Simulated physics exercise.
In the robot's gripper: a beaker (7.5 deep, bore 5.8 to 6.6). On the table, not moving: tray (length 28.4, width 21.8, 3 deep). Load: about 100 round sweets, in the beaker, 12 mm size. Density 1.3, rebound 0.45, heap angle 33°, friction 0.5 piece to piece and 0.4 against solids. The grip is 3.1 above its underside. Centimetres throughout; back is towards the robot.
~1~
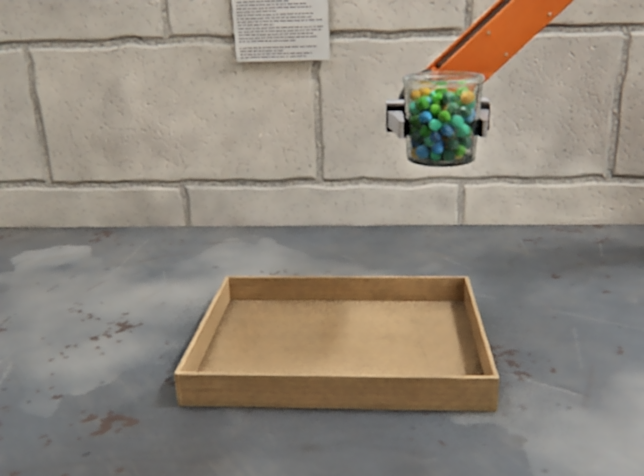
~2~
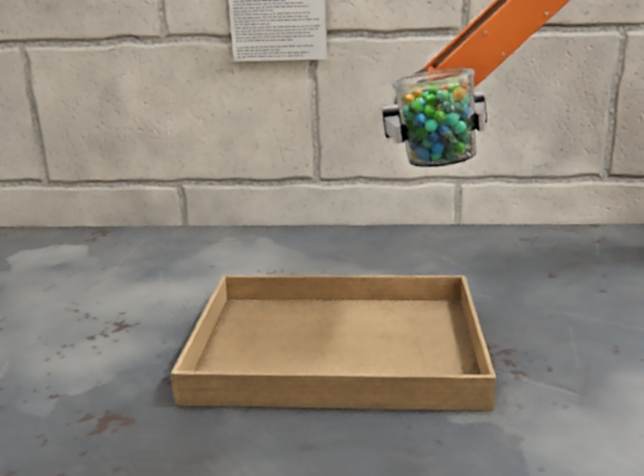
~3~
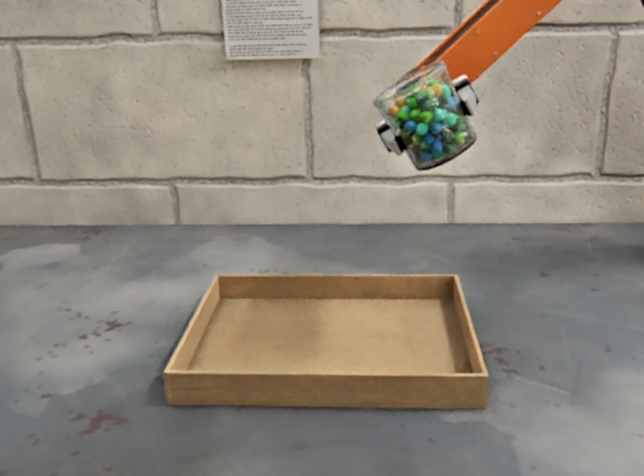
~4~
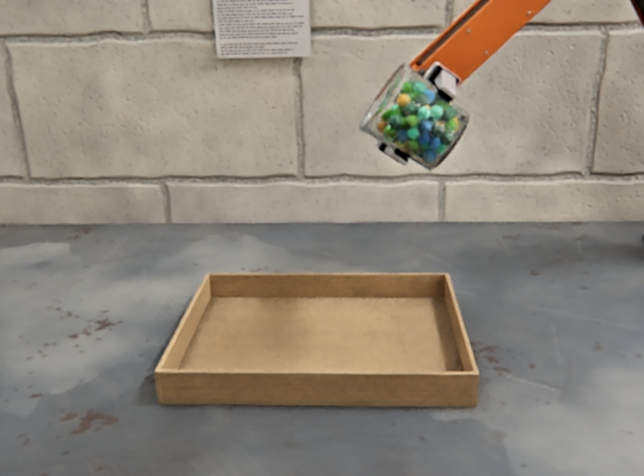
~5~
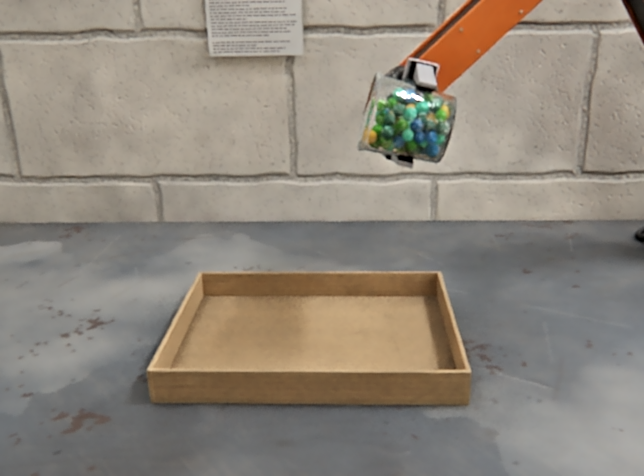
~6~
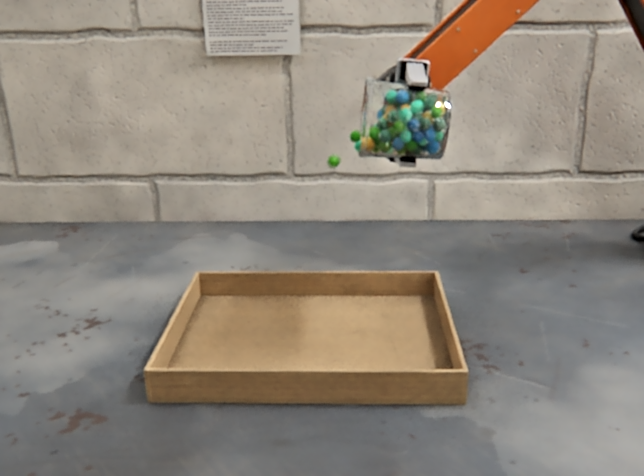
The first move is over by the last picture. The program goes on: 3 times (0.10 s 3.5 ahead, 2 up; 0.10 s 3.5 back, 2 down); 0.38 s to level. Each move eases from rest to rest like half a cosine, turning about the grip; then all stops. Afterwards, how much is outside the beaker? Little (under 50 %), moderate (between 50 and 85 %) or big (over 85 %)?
Share outside the beaker: Big (over 85 %).
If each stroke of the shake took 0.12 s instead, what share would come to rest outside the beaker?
Then about 95 per cent.
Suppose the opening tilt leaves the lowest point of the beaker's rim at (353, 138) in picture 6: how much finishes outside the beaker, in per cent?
About 90 per cent.
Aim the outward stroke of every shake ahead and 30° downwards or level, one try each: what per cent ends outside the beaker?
Some 70 and 95 per cent.
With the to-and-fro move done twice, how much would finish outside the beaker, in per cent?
It would be near 100 per cent.
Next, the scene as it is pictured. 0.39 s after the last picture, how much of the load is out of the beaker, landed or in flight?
Some 95 per cent.
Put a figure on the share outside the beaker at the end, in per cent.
Roughly 100 per cent.
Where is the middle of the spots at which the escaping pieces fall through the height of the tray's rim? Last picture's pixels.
Around (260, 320).
Then, 0.39 s on, tilted 84° forward, highest piece 21 above the table; 94 in the tray, 3 in the beaker, 7 in flight or on a rim.
Then, 0.78 s on, tilted 44° forward, highest piece 23 above the table; 102 in the tray, 1 in the beaker, 1 on the table or floor.
Then, 1.18 s on, level, highest piece 21 above the table; 102 in the tray, 1 in the beaker, 1 on the table or floor.
Then, 2.23 s on, level, highest piece 21 above the table; 102 in the tray, 1 in the beaker, 1 on the table or floor.
In the end, 102 in the tray, 1 in the beaker, 1 on the table or floor. That is 99 % outside the beaker.
